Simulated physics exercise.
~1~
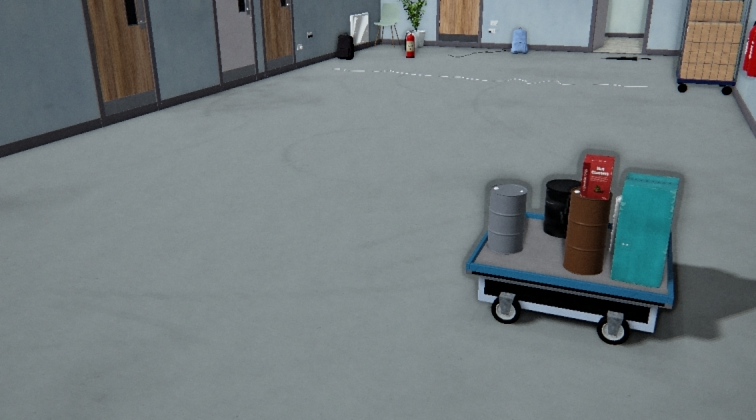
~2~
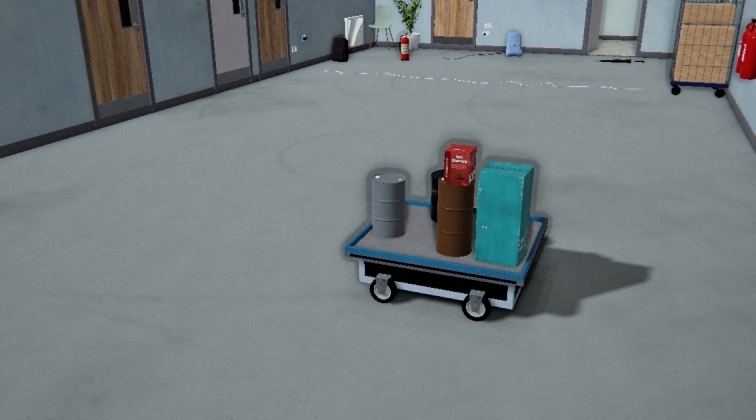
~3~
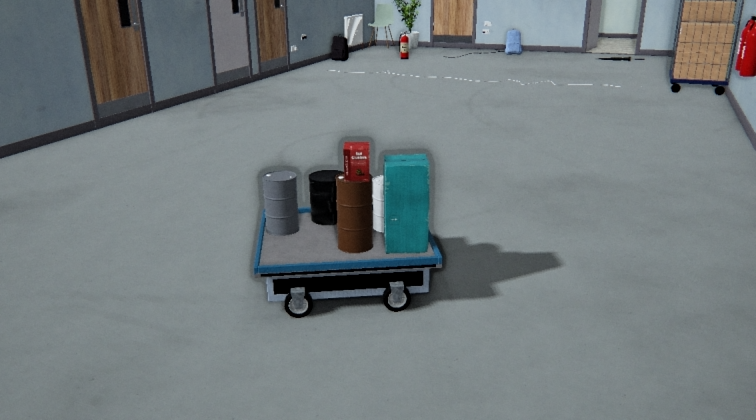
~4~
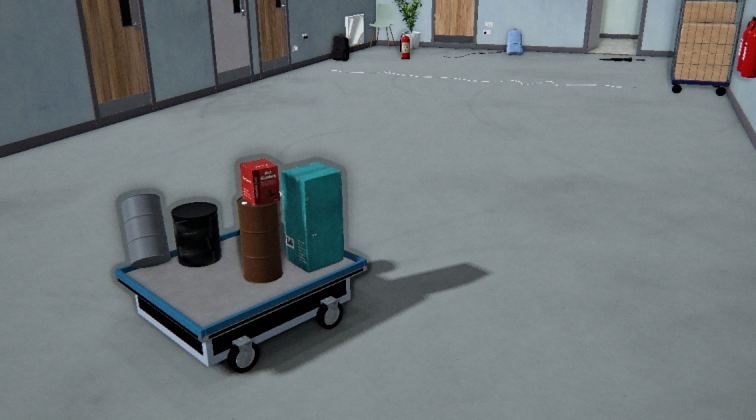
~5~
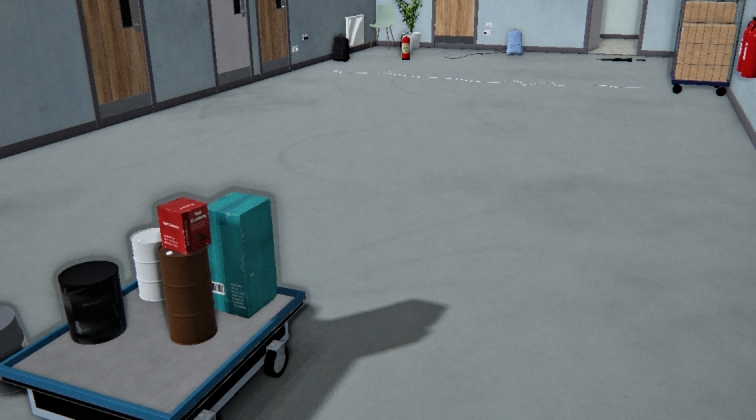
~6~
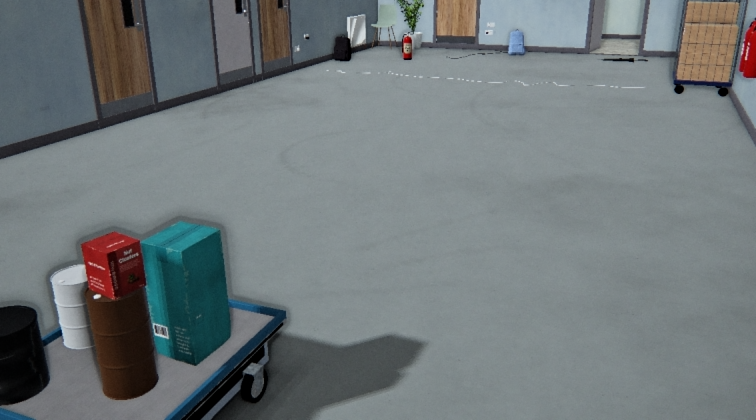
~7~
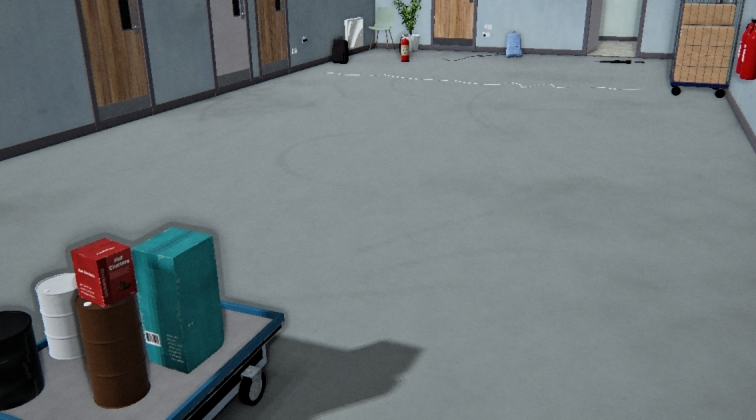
Flat cart carrying drums and boxes rolling left and curving toward the viewer, losing its grey drum, then stopping, the rest upright.
